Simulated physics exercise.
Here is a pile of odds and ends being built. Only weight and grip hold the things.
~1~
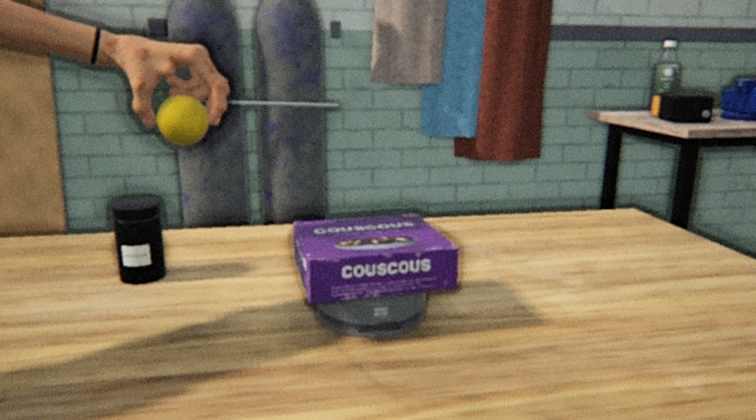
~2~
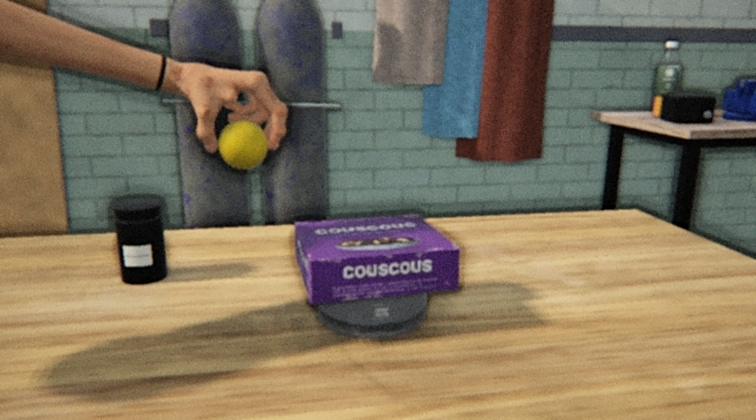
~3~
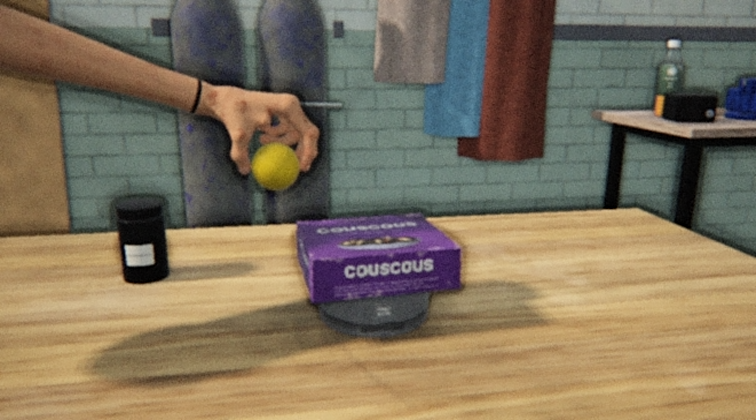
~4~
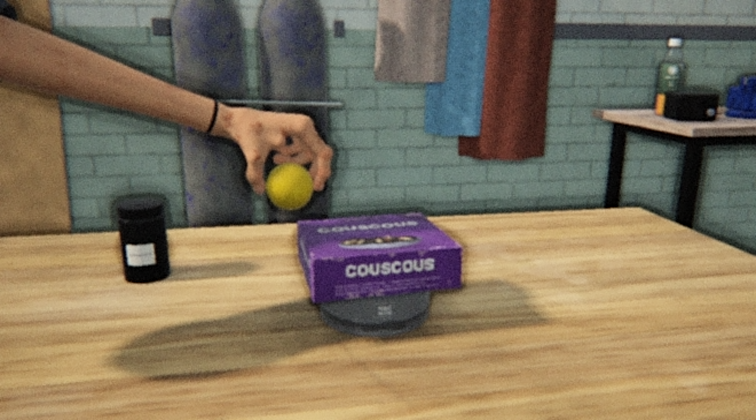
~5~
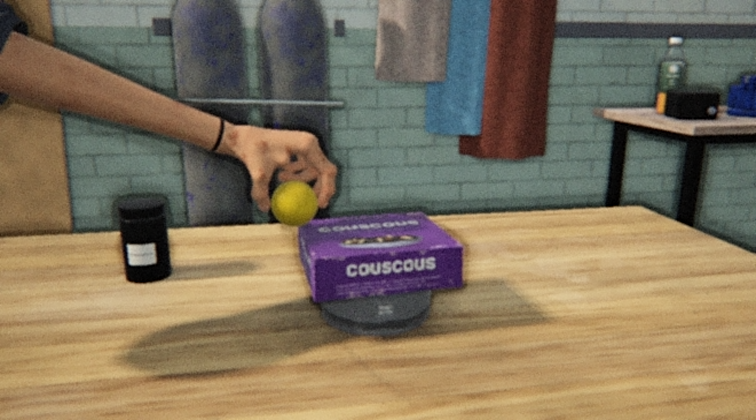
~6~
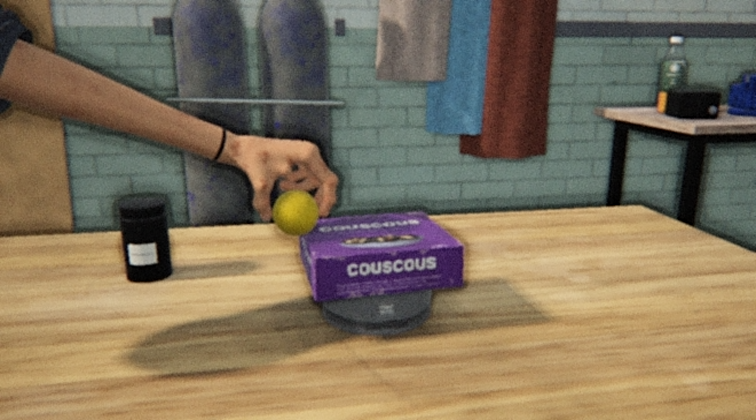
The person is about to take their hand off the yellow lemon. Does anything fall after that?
In the end the pile gives way.
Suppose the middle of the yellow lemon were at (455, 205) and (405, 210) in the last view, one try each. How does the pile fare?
First, it comes apart; second, it stays up.
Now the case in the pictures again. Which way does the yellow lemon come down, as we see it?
It goes to the left.
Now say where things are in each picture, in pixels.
In the first frame, still above its spot; yellow lemon (183, 120); purple packet (370, 253).
In the second frame, still above its spot; yellow lemon (243, 145).
In the third frame, still above its spot; yellow lemon (276, 167); black jar (143, 241).
In the fourth frame, still above its spot; yellow lemon (290, 186); purple packet (374, 253).
In the fifth frame, still above its spot; yellow lemon (295, 204).
In the sixth frame, set down, still held; yellow lemon (296, 213); black jar (146, 240).
Then, 0.30 s later than the last frame, yellow lemon now fallen.
Then, 0.40 s later than the last frame, things are still on the move.
Then, 1.30 s later than the last frame, nothing new.
When it is over, fallen, yellow lemon; the other 3 as before. End places, in pixels of the last picture, yellow lemon near (250, 305). The pile loses its balance.
